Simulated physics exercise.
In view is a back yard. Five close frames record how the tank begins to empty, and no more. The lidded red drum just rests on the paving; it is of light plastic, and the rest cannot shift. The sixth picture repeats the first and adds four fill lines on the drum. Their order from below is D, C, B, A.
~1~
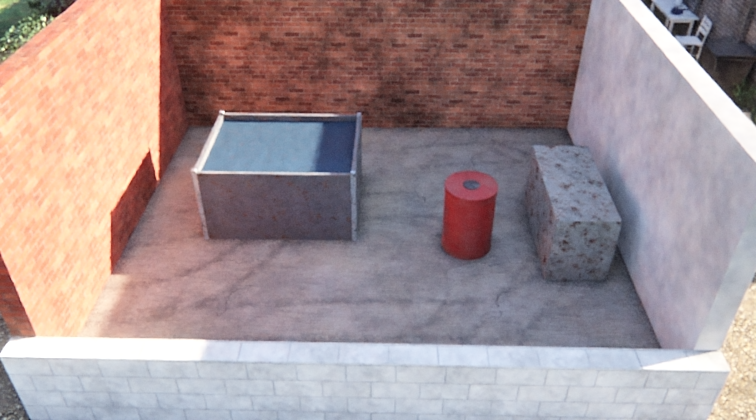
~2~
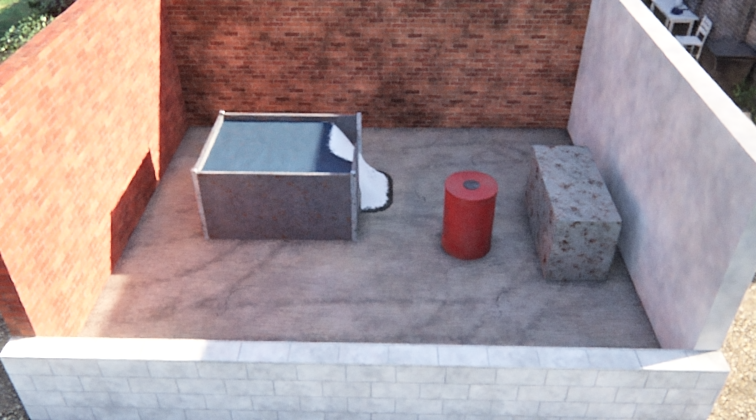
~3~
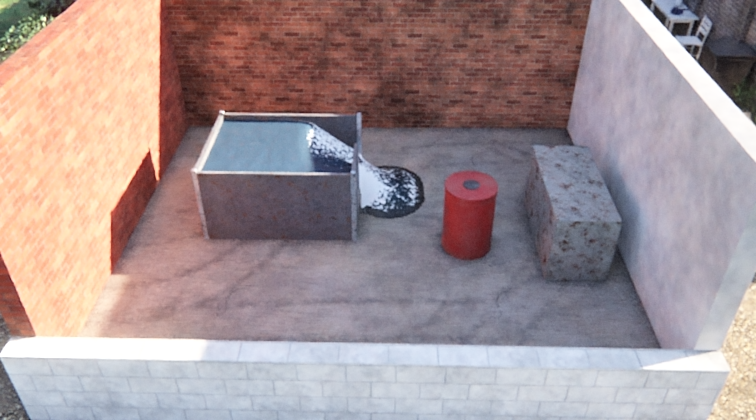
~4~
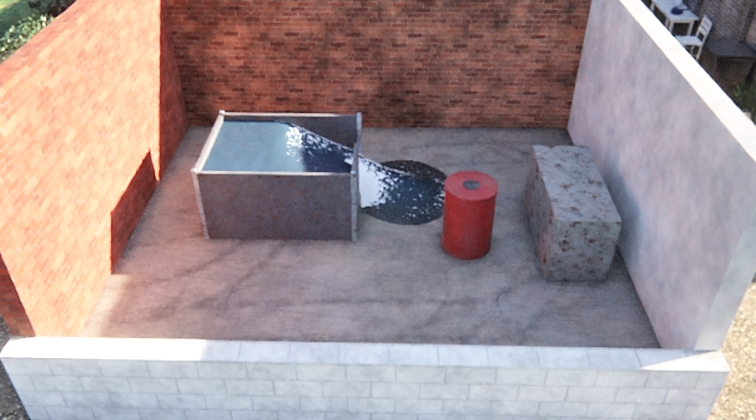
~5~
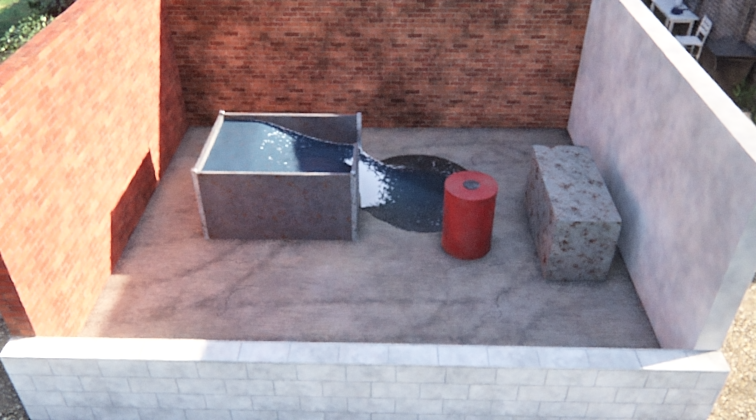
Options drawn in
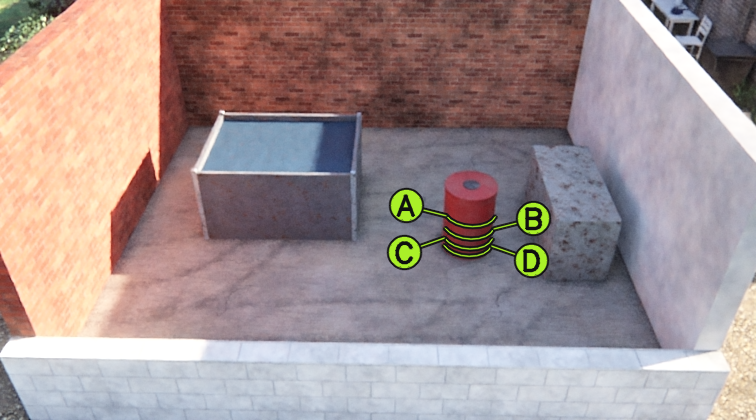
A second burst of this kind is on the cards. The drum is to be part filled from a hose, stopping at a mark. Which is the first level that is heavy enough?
That is level C.
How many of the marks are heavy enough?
Three of them.
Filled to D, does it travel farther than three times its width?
No.
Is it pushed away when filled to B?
No, not at all.
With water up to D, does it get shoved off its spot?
Yes.
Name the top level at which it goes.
The answer is D.
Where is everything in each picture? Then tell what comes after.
The first picture shows lid of the red drum at (472, 185); tank full, its middle at (283, 147).
In the second picture, 1 % of the ground under water, its edge towards the drum at (384, 199).
In the third picture, 3 % of the ground under water, its edge towards the drum at (403, 212).
In the fourth picture, 6 % of the ground under water, its edge towards the drum at (423, 218).
The fifth picture shows lid of the red drum at (472, 185); 9 % of the ground under water, its edge towards the drum at (454, 221).
In lime, A at (472, 226); B at (471, 239); C at (469, 249); D at (469, 256); from the bottom up D, C, B, A.
Choosing A, it does not move.
Choosing B, it does not move.
Choosing C, it does not move.
Choosing D, it is pushed about its own width away.
